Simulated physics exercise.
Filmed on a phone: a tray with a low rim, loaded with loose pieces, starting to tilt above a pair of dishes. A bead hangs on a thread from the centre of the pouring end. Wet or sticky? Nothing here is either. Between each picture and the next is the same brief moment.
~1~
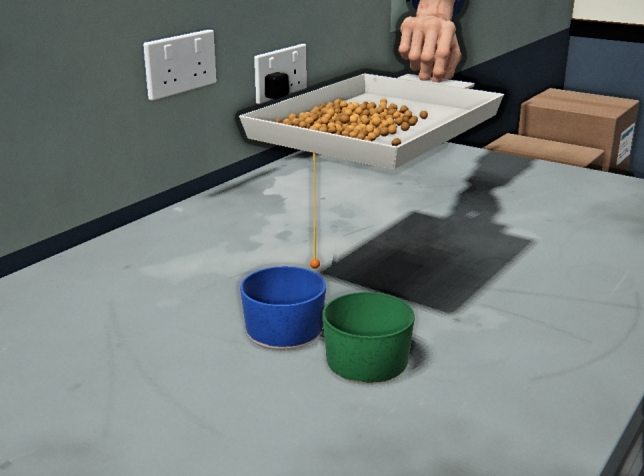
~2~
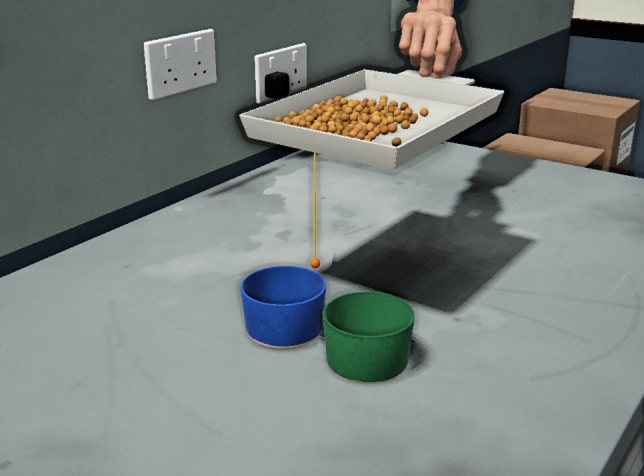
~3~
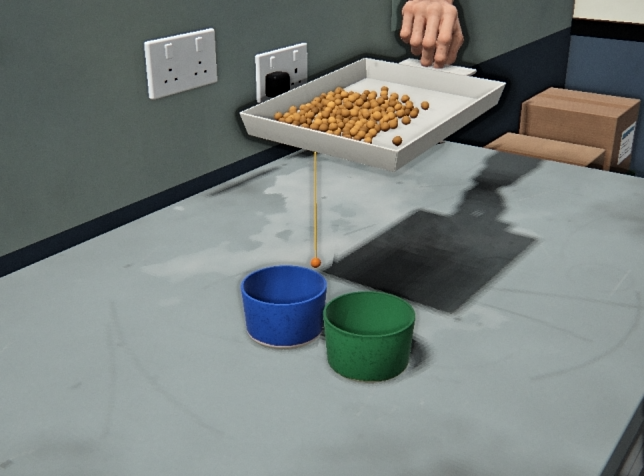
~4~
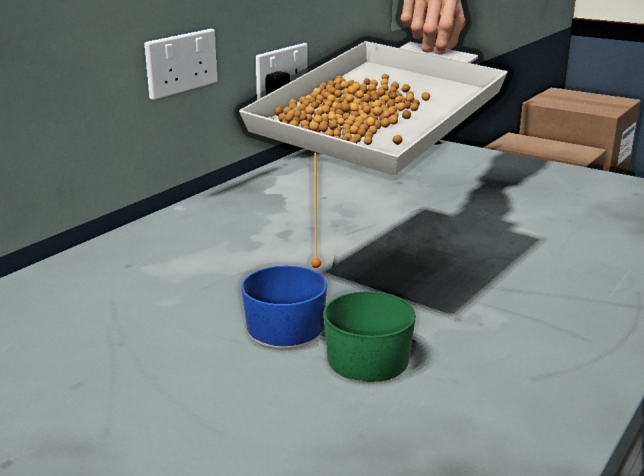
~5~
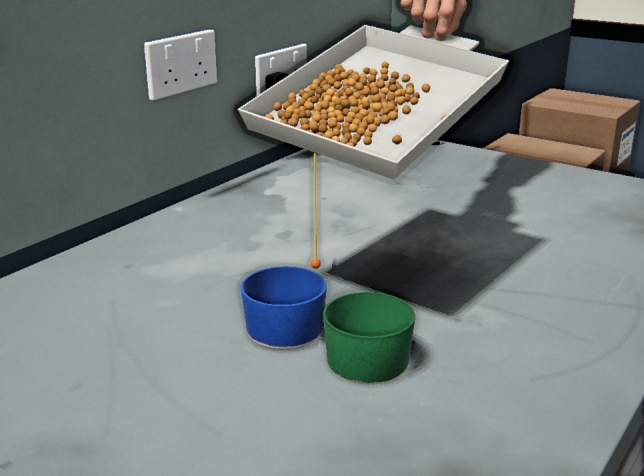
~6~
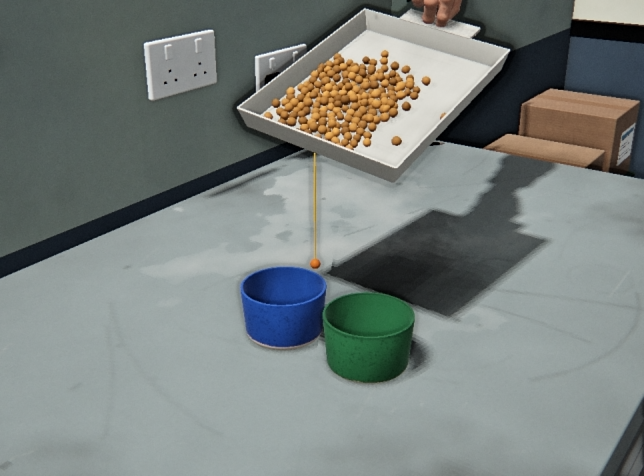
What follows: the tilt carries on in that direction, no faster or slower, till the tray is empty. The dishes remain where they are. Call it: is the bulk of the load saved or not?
The bulk is saved.
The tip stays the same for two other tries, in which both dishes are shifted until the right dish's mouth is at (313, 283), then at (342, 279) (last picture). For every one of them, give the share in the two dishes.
Trial 1: 0 percent; trial 2: 0 percent.
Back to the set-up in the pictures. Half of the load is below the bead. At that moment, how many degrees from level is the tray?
The tilt is near 100° by then.
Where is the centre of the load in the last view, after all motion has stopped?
Around (371, 344).
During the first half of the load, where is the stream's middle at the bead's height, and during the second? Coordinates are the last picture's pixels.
I'd place the first part at (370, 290) and the rest at (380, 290).
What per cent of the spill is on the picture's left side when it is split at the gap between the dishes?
40 per cent, roughly.
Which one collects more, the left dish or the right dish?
In the end, the right-side dish gets more.
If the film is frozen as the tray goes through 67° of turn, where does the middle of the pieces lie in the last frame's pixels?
In the last view, the load is centred near (356, 134).
Just after the last frame, tray tipped steeply; almost all on the tray; just a few in the right dish; just a few in the air.
A moment on, tray tipped past a quarter turn; about a tenth on the tray; roughly two thirds in the right dish; just a few in the left dish; just a few outside both; about a tenth in the air.
Further on, tray tipped past a quarter turn; the larger part in the right dish; about a tenth outside both.
When it is over, tray tipped past a quarter turn; the larger part in the right dish; not one in the left dish; about a tenth outside both.
